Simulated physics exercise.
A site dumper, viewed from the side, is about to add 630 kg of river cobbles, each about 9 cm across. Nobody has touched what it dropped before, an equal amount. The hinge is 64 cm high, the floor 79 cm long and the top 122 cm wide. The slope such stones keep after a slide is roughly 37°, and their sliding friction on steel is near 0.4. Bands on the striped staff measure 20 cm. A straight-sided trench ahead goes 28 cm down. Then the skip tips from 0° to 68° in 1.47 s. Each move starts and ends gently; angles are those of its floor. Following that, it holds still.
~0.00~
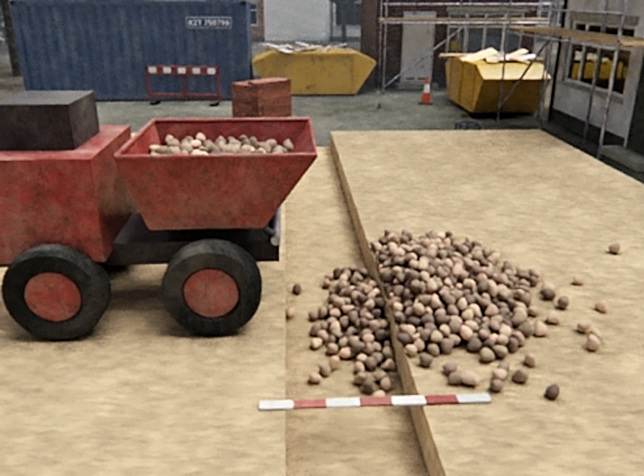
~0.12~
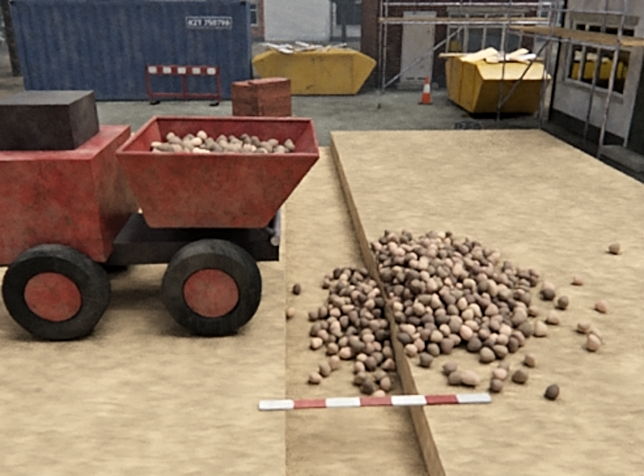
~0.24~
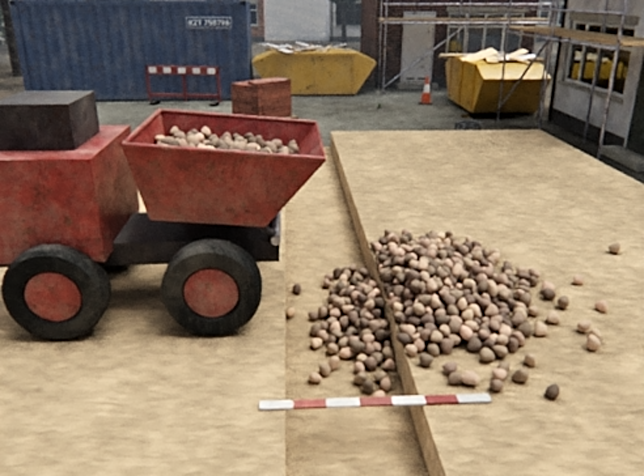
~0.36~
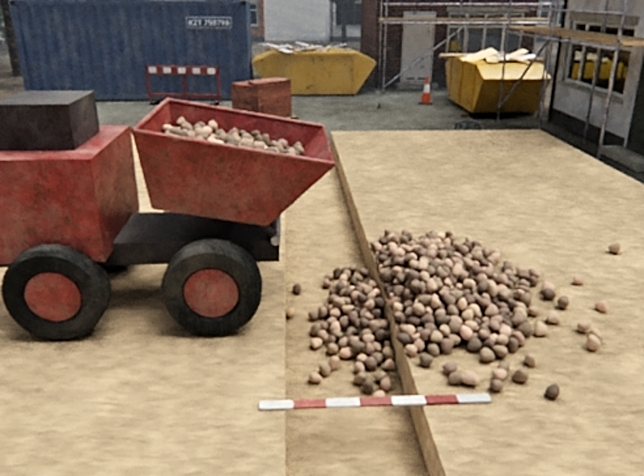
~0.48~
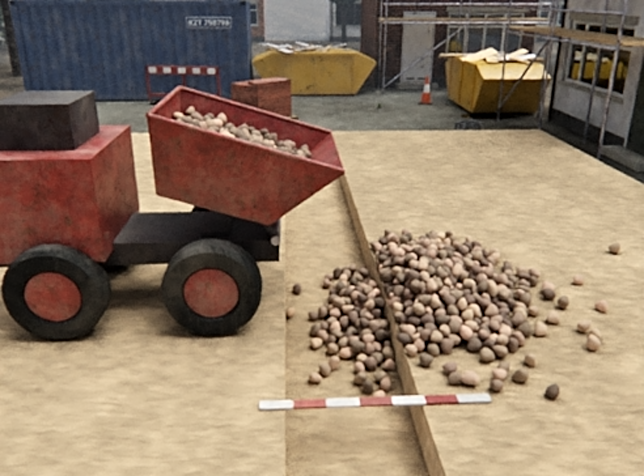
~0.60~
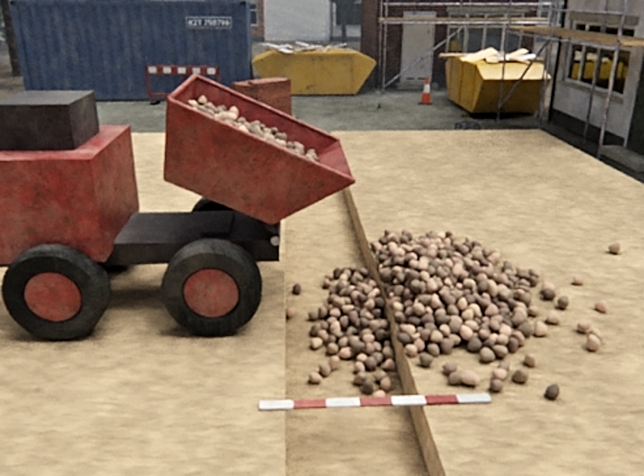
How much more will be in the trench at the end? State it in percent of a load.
Roughly 54 per cent of a load more.
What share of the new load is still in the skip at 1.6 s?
Close to 85 per cent of the load.
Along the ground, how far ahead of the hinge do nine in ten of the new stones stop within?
Distance ahead of it: About 160 cm.
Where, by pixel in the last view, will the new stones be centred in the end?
The middle lies near (381, 285) in the last picture.
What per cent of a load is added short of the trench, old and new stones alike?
About 0 percent.
After 1.1 s the floor is at 57°; in per cent of one load, 100 in the skip, 24 in the trench, 76 past the trench; the foremost stones are at (619, 306).
After 1.6 s the floor is at 68°; in per cent of one load, 83 in the skip, 26 in the trench, 90 past the trench; the foremost stones are at (619, 306).
After 1.9 s the floor is at 68°; in per cent of one load, 55 in the skip, 31 in the trench, 115 past the trench; the foremost stones are at (619, 306).
After 4.7 s the floor is at 68°; in per cent of one load, 1 in the skip, 77 in the trench, 122 past the trench; the foremost stones are at (620, 293). Net gain in the trench, 54.
